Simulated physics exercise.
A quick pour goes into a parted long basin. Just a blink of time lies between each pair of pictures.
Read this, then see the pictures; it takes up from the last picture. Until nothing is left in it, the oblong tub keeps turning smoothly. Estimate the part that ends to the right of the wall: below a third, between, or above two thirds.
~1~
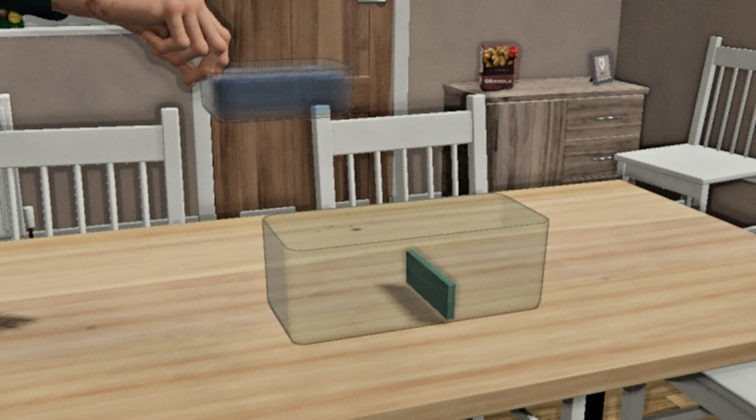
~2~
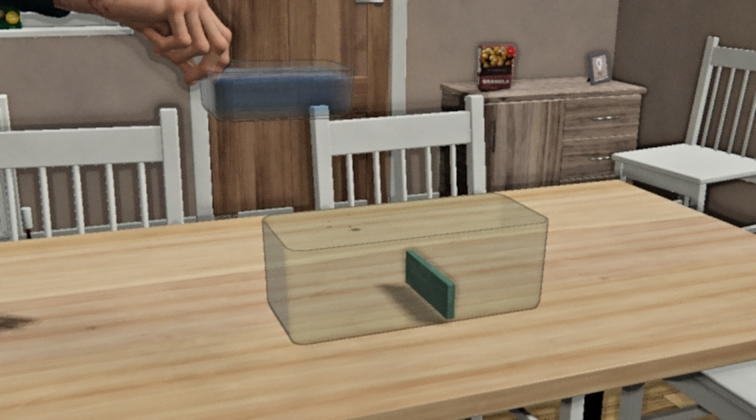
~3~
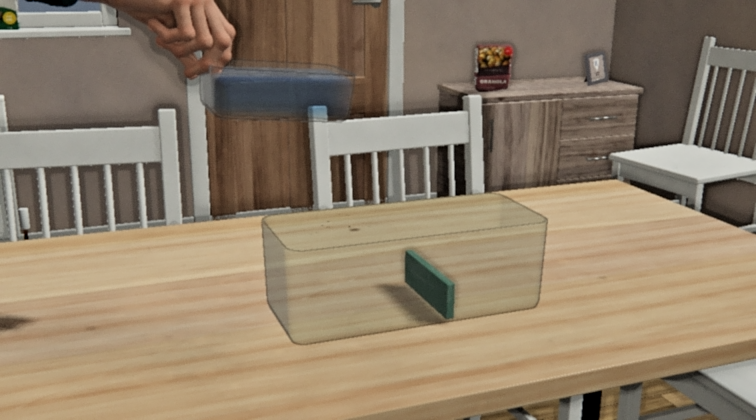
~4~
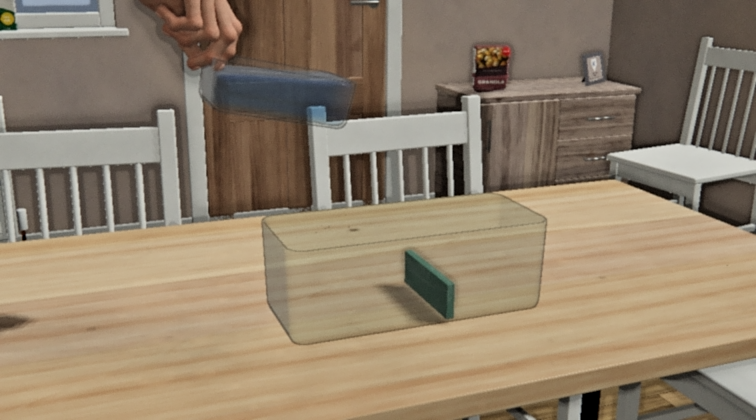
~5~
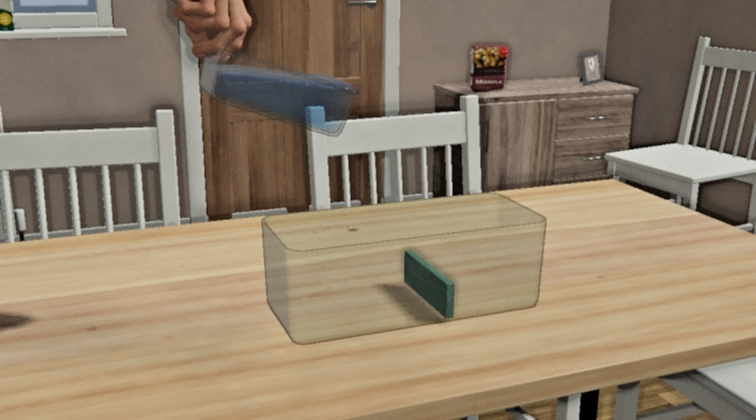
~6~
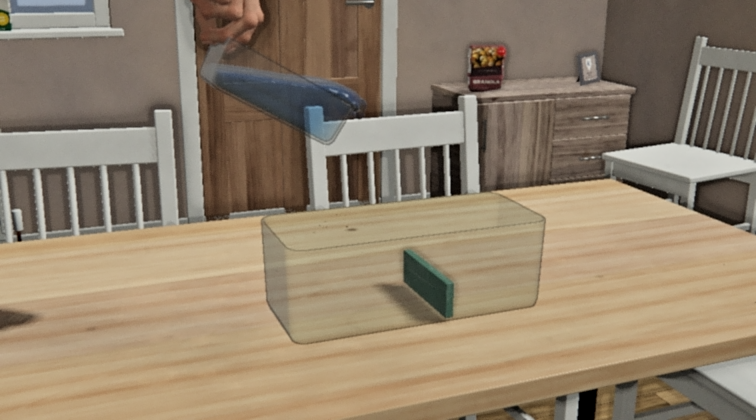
Most likely the right of the wall will hold too little for one third.
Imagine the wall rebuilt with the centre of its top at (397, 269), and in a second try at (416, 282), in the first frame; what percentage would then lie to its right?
Estimated: 50 % first, 25 % second.
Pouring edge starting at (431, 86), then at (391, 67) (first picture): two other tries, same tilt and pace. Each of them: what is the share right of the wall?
In order, some 75 and 60 percent.
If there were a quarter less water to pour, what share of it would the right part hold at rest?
Roughly 5 percent.
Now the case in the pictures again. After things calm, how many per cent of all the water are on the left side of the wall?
That share comes out near 85 percent.
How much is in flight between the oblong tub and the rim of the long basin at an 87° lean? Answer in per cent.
Estimated: 50 per cent or thereabouts.
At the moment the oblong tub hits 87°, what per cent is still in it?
Close to 10 parts in a hundred remain.
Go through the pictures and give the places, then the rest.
In the first frame, it leans 0°; its right rim is at (343, 65); the water meets the walls at (205, 76) and (339, 70); the long basin's rim runs from (274, 235) to (525, 208); the wall's top is at (430, 268).
In the second frame, it leans 1°; its right rim is at (343, 67); the water meets the walls at (206, 75) and (339, 71).
In the third frame, it leans 5°; its right rim is at (343, 72); the water meets the walls at (207, 73) and (340, 74).
In the fourth frame, it leans 12°; its right rim is at (344, 80); the water meets the walls at (208, 72) and (342, 77).
In the fifth frame, it leans 20°; its right rim is at (344, 90); the water meets the walls at (208, 71) and (341, 85); 3 per cent is over the edge.
In the sixth frame, it leans 30°; its right rim is at (342, 102); the water meets the walls at (210, 68) and (327, 87); 11 per cent is over the edge.
A moment on, the tilt is 87° and 8 per cent is still to pour, 41 is left of the wall and 0 right of it.
Next, the tilt is 103° and 2 per cent is still to pour, 83 is left of the wall and 3 right of it.
Then the tilt is 103° and 0 per cent is still to pour, 84 is left of the wall and 5 right of it.
Later the tilt is 103° and 0 per cent is still to pour, 85 is left of the wall and 5 right of it.
In the end 85 per cent lies left of the wall, 5 right of it and 10 outside.
